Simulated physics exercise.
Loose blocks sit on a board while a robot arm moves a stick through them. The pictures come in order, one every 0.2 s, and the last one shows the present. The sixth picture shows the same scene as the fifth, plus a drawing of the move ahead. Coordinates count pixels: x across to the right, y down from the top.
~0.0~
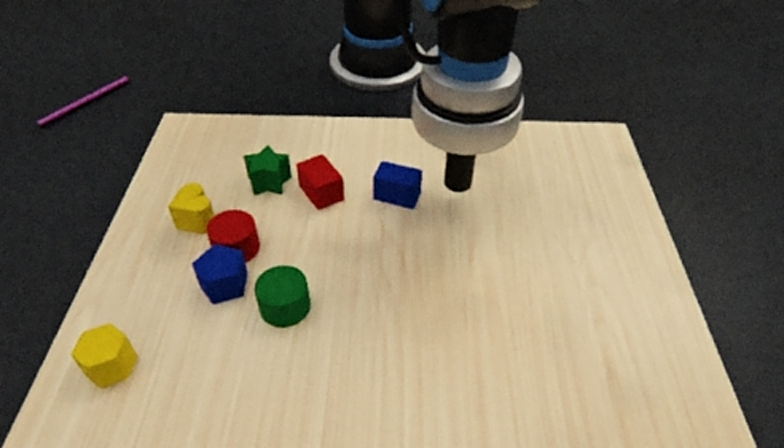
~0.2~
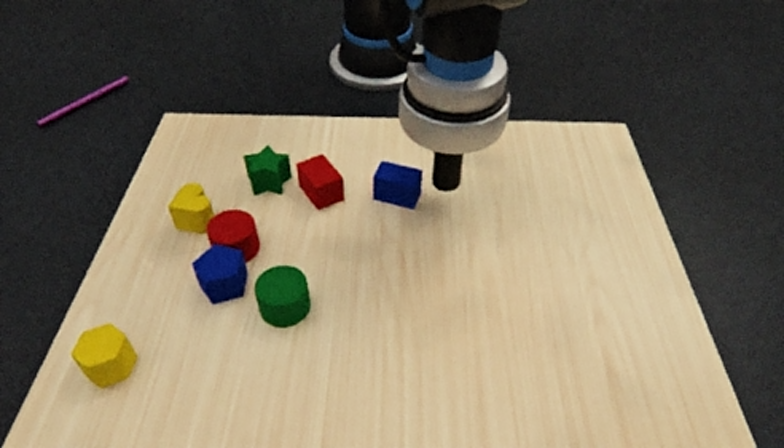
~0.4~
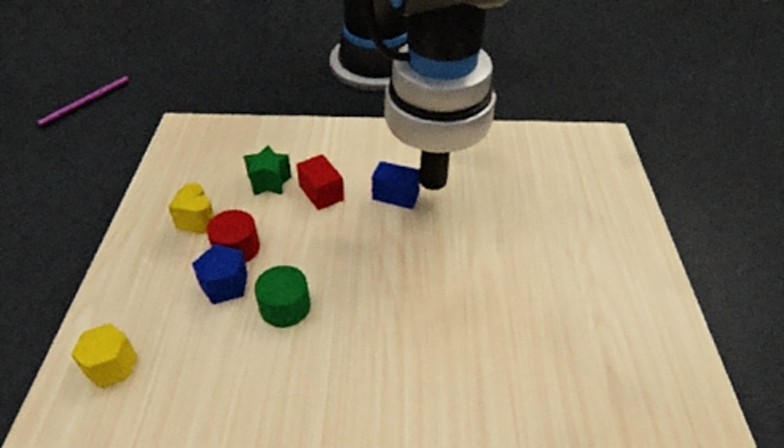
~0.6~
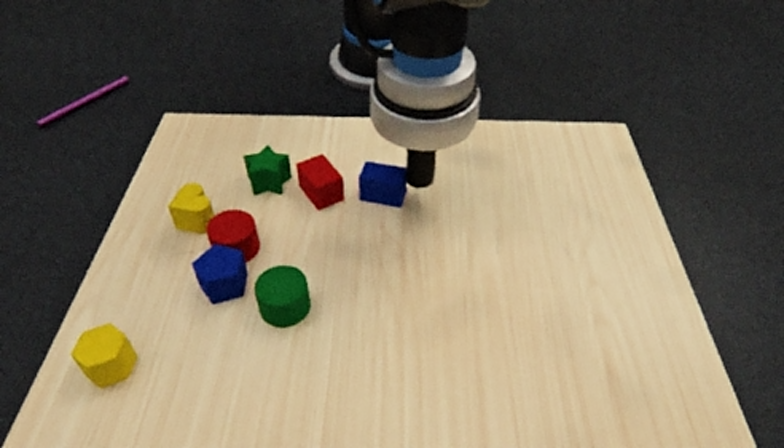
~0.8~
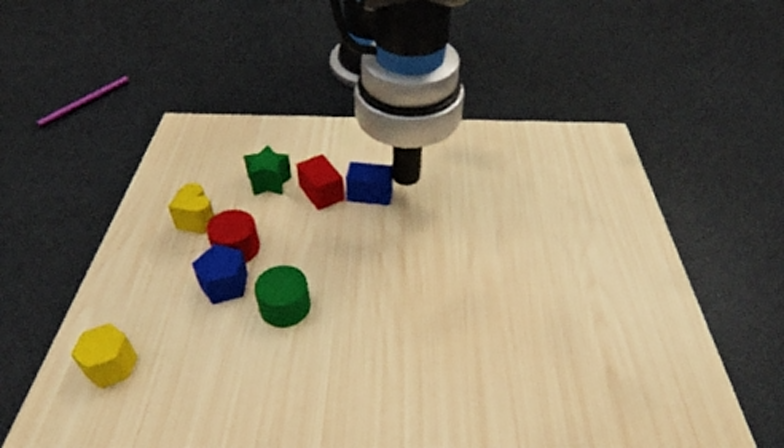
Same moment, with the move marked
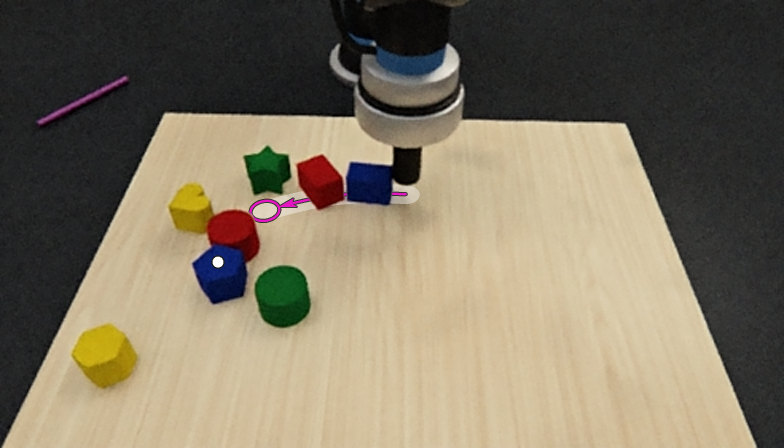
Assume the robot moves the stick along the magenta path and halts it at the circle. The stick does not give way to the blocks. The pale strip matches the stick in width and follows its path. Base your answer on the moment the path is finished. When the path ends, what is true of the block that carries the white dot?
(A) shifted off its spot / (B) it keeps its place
The answer is A.
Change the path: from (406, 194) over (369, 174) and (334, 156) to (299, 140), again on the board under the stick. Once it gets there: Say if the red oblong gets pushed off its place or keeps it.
Here the red oblong moves off its spot.
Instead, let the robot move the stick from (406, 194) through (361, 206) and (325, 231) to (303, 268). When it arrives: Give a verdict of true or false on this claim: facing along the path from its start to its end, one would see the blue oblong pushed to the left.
Verdict: False.
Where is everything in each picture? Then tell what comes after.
In the first frame, stick tip at (458, 184); block tops, blue pentagonal block at (218, 262); red cylinder at (231, 225); green star block at (265, 159); red oblong at (319, 170); blue oblong at (398, 173).
In the second frame, stick at (446, 184); blocks unchanged.
In the third frame, stick at (433, 182); blocks unchanged.
In the fourth frame, stick at (420, 180); blue oblong at (383, 172).
In the fifth frame, stick at (406, 178); blue pentagonal block at (218, 262); red cylinder at (231, 225); green star block at (265, 159); red oblong at (319, 170); blue oblong at (370, 172).
Path on the board, from (406, 194) via (335, 195), ending at (265, 211); the dot is on the blue pentagonal block.
What follows on the original path. One third of the way, stick at (357, 177); green star block at (255, 157); red oblong at (280, 173), turned 40° clockwise; blue oblong at (321, 178), turned 25° anticlockwise.
Two thirds of the way, stick at (310, 183); green star block at (247, 156), turned 25° clockwise; red oblong at (256, 179), turned 80° clockwise; blue oblong at (277, 193), turned 50° anticlockwise.
At the end, stick at (262, 194); blue pentagonal block at (209, 276), turned 40° anticlockwise; red cylinder at (203, 242); green star block at (238, 157), turned 65° clockwise; red oblong at (220, 184), turned 90° clockwise; blue oblong at (234, 210), turned 70° anticlockwise.
